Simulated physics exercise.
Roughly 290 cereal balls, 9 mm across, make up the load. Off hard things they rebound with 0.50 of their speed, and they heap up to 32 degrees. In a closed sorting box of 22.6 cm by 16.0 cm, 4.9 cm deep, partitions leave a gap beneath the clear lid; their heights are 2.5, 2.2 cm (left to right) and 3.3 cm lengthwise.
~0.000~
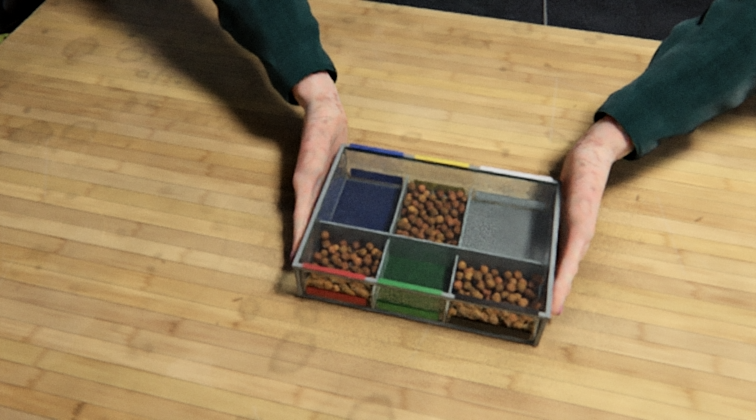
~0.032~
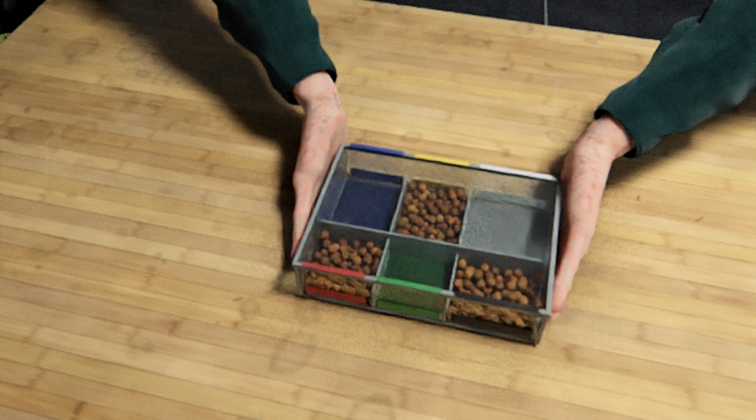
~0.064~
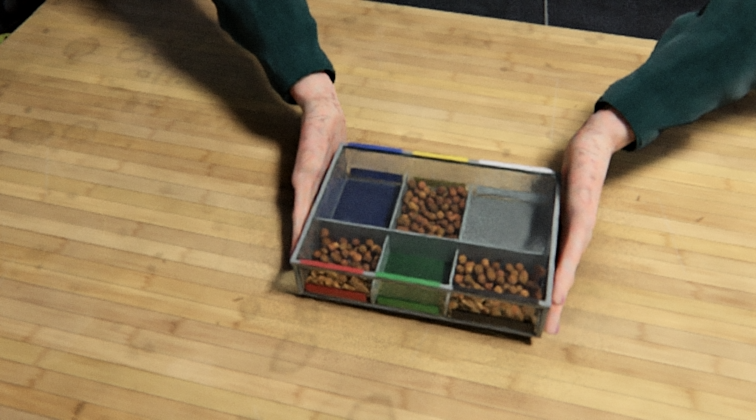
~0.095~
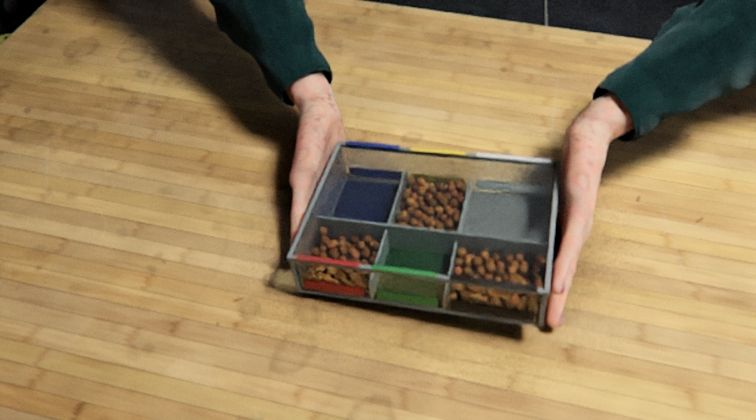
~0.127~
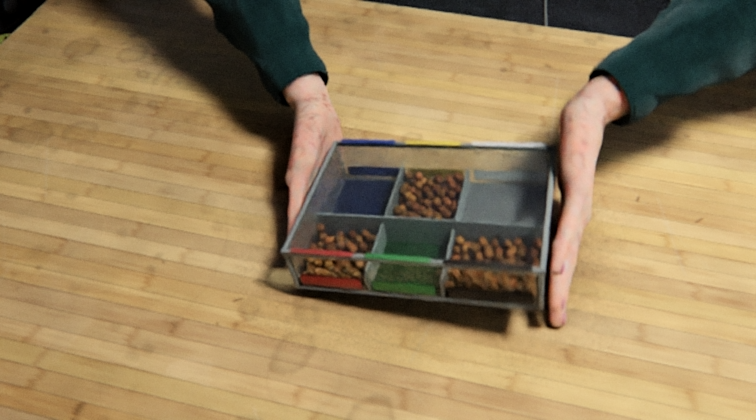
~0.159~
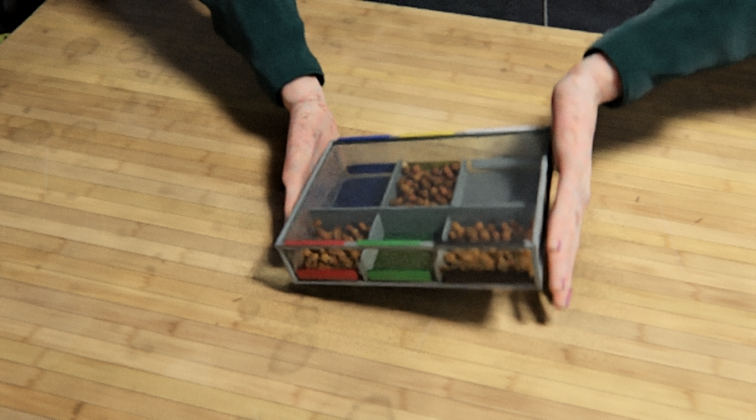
A clear-lidded sorting box with coloured edges, three of its six compartments holding small brown balls, rests between two hands on a wooden table, then is tilted progressively, its right side rising as the hands keep hold of both ends.
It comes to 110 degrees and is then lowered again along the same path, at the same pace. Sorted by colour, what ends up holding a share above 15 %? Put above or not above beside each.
Red: Above; blue: Above; green: Not above; yellow: Not above; white: Not above; black: Not above.
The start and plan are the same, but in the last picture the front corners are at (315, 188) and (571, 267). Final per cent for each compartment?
Result - red: 10 %; blue: 5 %; green: 0 %; yellow: 25 %; white: 30 %; black: 30 %.
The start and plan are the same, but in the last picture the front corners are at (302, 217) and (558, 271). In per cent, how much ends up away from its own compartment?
In that case close to 30 per cent.
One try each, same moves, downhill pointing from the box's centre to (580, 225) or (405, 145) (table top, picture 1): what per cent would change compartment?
Estimate: Some 65 % and some 40 % respectively.
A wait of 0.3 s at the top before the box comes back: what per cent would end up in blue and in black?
Result - blue: 55 %, black: 0 %.
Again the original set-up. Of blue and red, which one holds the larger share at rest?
More settles in the blue compartment.
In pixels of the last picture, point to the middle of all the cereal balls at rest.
I'd say roughly (352, 216).
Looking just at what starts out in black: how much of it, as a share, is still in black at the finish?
Something like 0 per cent.
Then, at 0.76 s, tilt 110 degrees; red 30 %, blue 25 %, green 10 %, yellow 20 %, black 10 %.
After 1.16 s, tilt 48 degrees; red 35 %, blue 55 %, yellow 5 %.
After 1.64 s, tilt 0 degrees; red 35 %, blue 55 %, yellow 5 %.
By 2.1 s all is still; red 35 %, blue 55 %, green 0 %, yellow 5 %, white 0 %, black 0 %.
